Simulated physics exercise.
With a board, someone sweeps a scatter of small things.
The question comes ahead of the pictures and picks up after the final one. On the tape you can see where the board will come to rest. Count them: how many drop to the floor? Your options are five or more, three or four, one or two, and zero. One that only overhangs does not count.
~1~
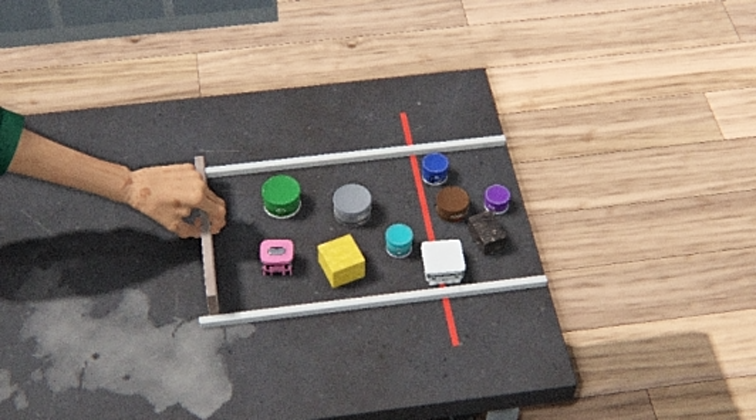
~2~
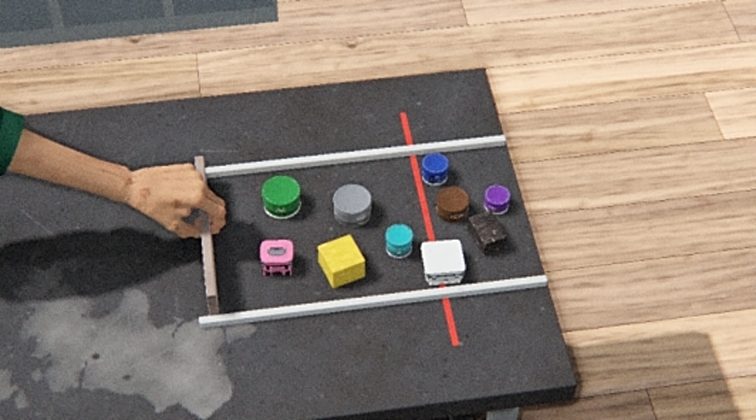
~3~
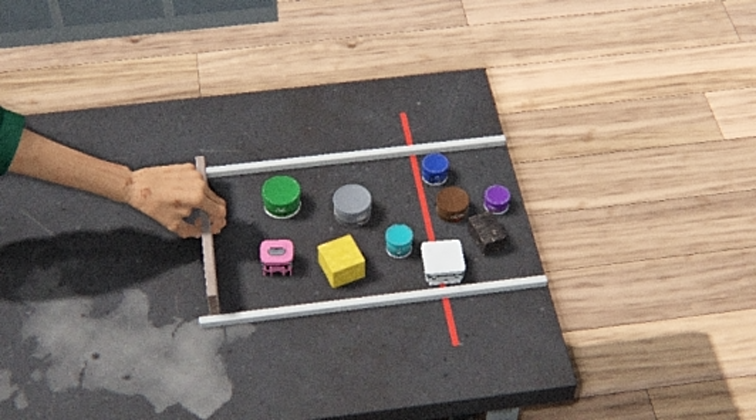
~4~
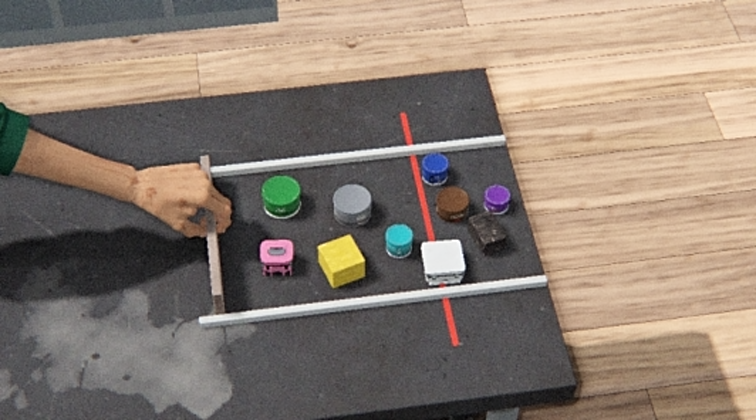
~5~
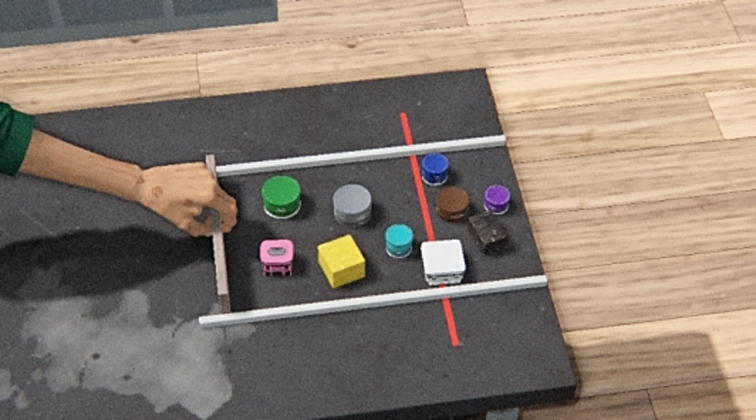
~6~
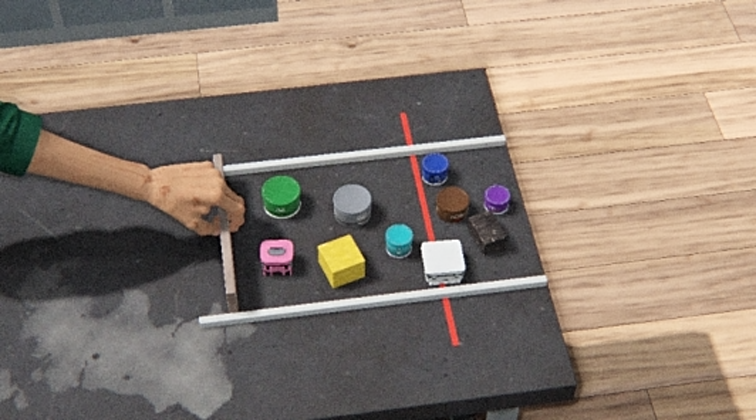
My pick is zero.
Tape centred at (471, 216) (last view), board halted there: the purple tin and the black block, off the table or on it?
Purple tin: Over the edge. Black block: Over the edge.
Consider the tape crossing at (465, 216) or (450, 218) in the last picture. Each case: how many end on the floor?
In order, 2 and 1.
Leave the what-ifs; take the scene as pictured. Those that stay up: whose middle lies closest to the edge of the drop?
It's the purple tin that ends nearest.
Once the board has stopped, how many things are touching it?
That would be 4 of them.
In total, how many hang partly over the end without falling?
Expected count: 0.
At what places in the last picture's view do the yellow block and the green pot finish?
I'd say approximately (459, 268) and then (438, 178).
Early on, none off yet; purple tin at rest near (497, 200); black block at rest near (487, 233); brown tub at rest near (453, 205).
Finally, the number that fall off is zero.
